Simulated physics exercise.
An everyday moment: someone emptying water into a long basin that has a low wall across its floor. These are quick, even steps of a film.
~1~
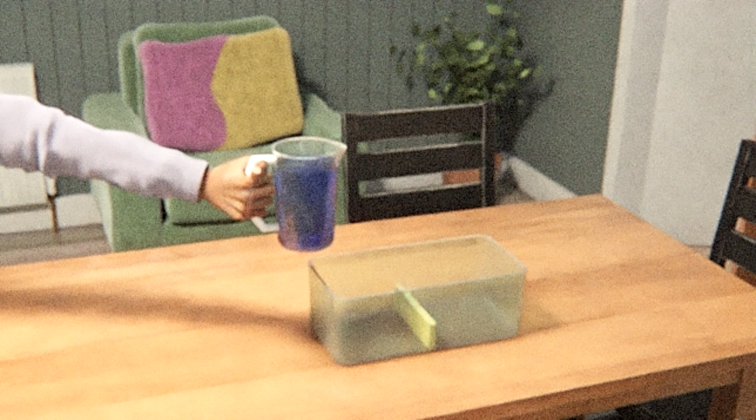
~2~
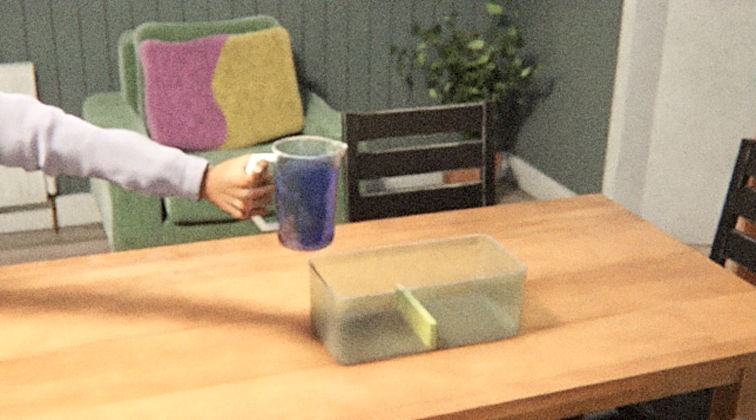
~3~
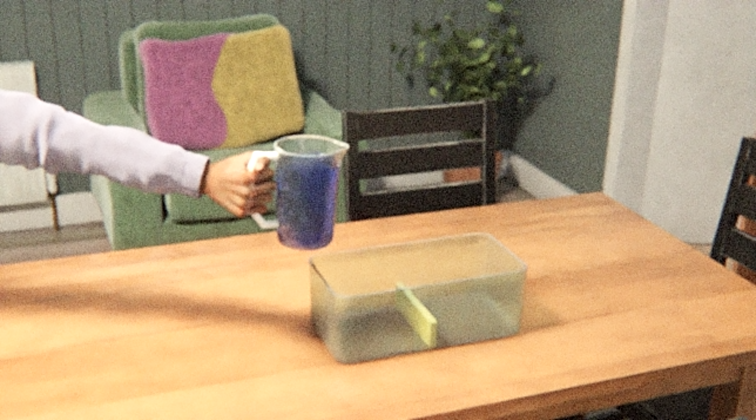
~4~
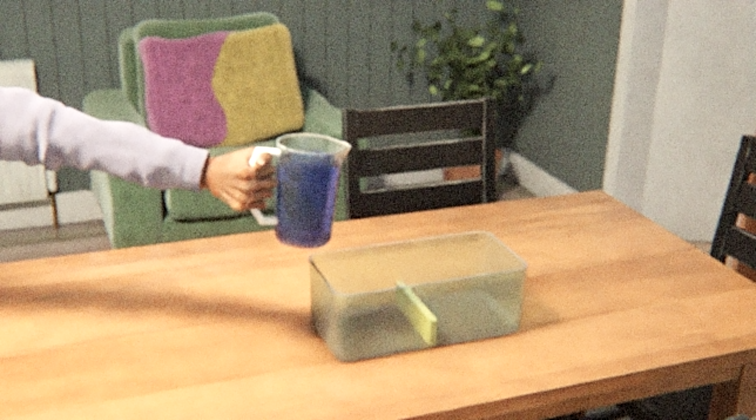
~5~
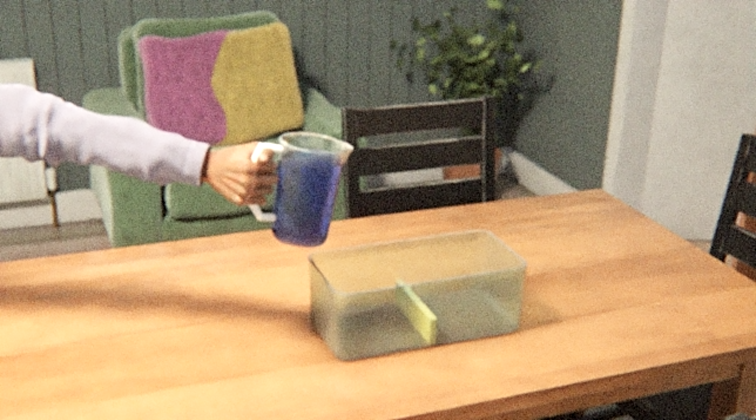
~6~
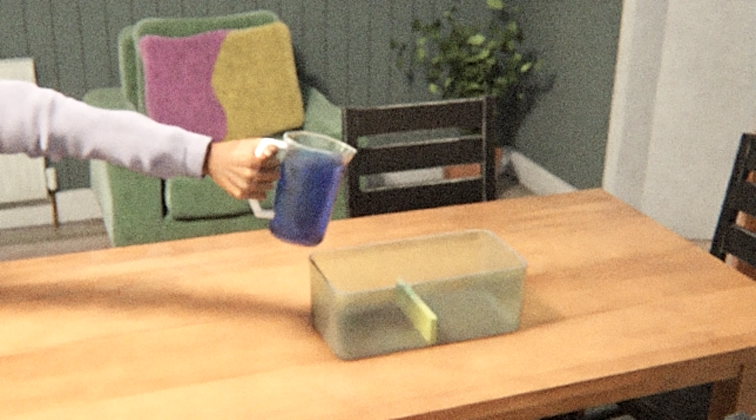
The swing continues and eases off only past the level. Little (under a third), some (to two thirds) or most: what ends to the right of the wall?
In the end less than a third is right of the wall.
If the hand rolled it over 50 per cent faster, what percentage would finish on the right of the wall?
Near 5 %.
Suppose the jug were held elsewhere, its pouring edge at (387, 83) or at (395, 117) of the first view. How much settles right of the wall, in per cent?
About 90 and 95 per cent.
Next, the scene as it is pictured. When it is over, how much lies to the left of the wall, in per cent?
Close to 90 per cent.
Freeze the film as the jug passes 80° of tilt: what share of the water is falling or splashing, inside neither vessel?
Some 15 per cent.
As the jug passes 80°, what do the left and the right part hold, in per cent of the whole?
Near 5 on the left, 0 on the right.
A moment on, the jug is tipped on its side and 81 per cent is still to pour, 3 is left of the wall and 0 right of it.
Next, the jug is tipped right over and 24 per cent is still to pour, 55 is left of the wall and 1 right of it.
Then the jug is tipped right over and 0 per cent is still to pour, 89 is left of the wall and 4 right of it.
Later the jug is tipped right over and 0 per cent is still to pour, 90 is left of the wall and 5 right of it.
At rest 90 per cent lies left of the wall, 5 right of it and 5 outside.
